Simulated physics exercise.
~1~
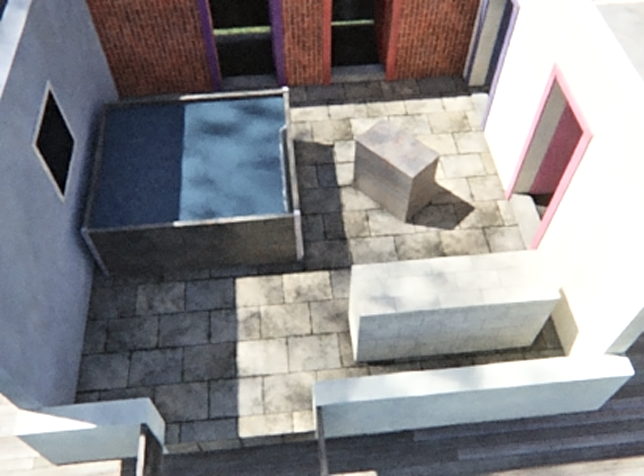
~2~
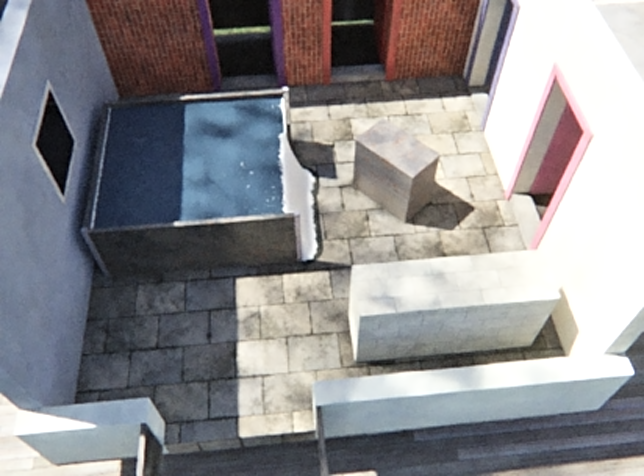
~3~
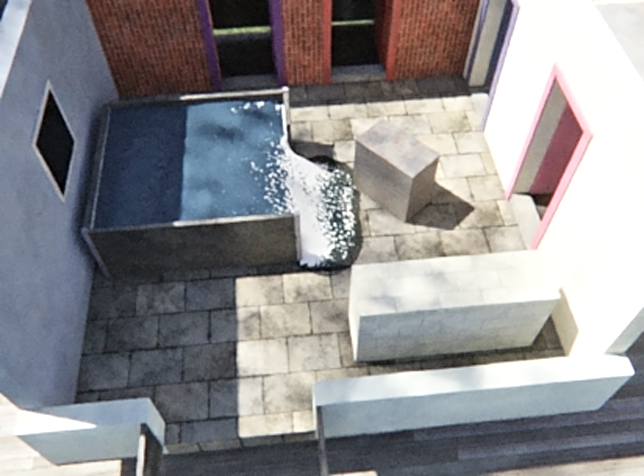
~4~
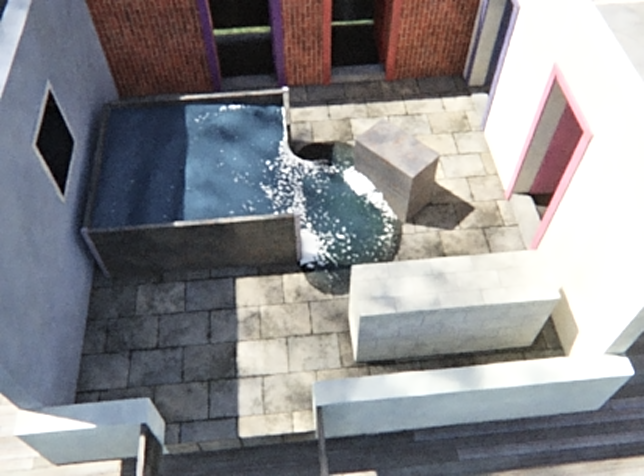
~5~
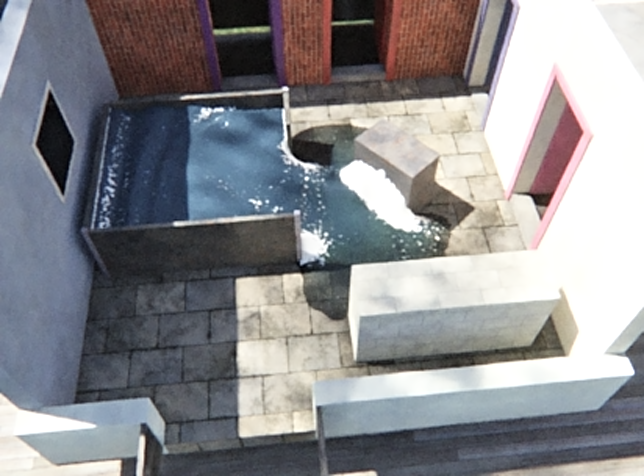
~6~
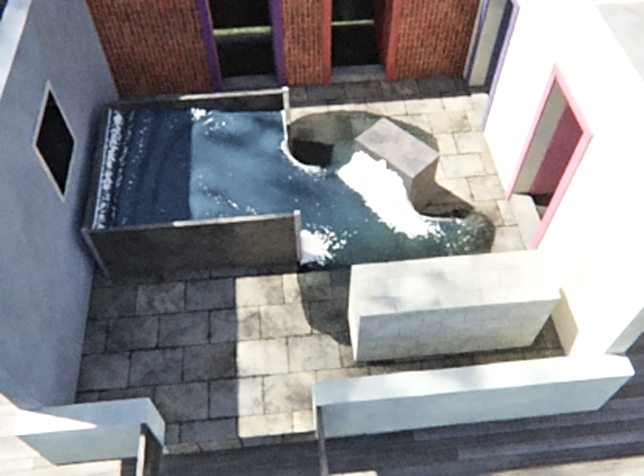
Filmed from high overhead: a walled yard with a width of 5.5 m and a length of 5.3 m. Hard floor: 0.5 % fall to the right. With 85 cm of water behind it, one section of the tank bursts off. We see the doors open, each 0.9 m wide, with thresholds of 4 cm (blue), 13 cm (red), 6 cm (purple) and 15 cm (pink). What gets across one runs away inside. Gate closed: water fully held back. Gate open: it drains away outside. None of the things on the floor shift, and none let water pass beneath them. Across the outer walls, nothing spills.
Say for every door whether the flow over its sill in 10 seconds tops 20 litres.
In order: The blue door tops the limit, the red door tops the limit, the purple door tops the limit, the pink door tops the limit.
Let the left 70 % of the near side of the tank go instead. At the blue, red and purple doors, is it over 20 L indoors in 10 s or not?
Here's how it goes: Blue exceeds it, red falls short, purple falls short.
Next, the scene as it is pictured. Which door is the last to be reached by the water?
Last: Purple.
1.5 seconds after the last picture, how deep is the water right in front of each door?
Depths: Blue door 17 cm, red door 22 cm, purple door 0 cm, pink door 31 cm.
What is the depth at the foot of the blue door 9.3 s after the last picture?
Looks like about 9.5 cm at that spot.
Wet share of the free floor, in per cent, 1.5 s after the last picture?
Around 55 per cent.
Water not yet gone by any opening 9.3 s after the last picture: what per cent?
Roughly 70 in a hundred.
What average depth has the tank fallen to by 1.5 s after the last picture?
The mean depth is some 40 cm.
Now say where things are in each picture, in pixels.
Still water, 85 cm deep, in the tank at (196, 159), in the first frame.
The front is at (304, 261), 0.8 m from the gap at (292, 200); 0.4 m2 of floor is under water; 85 cm left at the back of the tank, in the second frame.
Water pours out at (292, 201) and has run 1.1 m, to (336, 165); typically 15 cm deep outside, 85 cm at the tank's back, in the third frame.
The front is at a hidden place, 1.5 m from the gap at (293, 202); 2.5 m2 of floor is under water; 84 cm left at the back of the tank, in the fourth frame.
The front is at (443, 235), 2.0 m from the gap at (293, 202); 4.1 m2 of floor is under water; 78 cm left at the back of the tank, in the fifth frame.
The front is at (489, 235), 2.6 m from the gap at (293, 202); 5.7 m2 of floor is under water; 71 cm left at the back of the tank, in the sixth frame.
Then, 0.7 s after the last picture water covers 40 % of the floor and is deepest (61 cm) near (353, 189); blue door 6 cm at the sill, 9 L in, red door 9 cm at the sill, 0 L in, purple door not reached, pink door 18 cm at the sill, 18 L in.
Then, 1.5 s after the last picture water covers 55 % of the floor and is deepest (62 cm) near (526, 275); blue door 17 cm at the sill, 36 L in, red door 22 cm at the sill, 17 L in, purple door not reached, pink door 31 cm at the sill, 56 L in.
Then, 2.8 s after the last picture water covers 90 % of the floor and is deepest (36 cm) near (559, 368); blue door 19 cm at the sill, 142 L in, red door 29 cm at the sill, 64 L in, purple door 5 cm at the sill, 0 L in, pink door 29 cm at the sill, 186 L in.
Then, 5.3 s after the last picture water covers 100 % of the floor and is deepest (28 cm) near (119, 102); blue door 15 cm at the sill, 297 L in, red door 17 cm at the sill, 166 L in, purple door 7 cm at the sill, 1 L in, pink door 20 cm at the sill, 272 L in.
Then, 9.3 s after the last picture water covers 95 % of the floor and is deepest (16 cm) near (110, 169); blue door 10 cm at the sill, 468 L in, red door 10 cm at the sill, 172 L in, purple door 15 cm at the sill, 69 L in, pink door 13 cm at the sill, 286 L in.
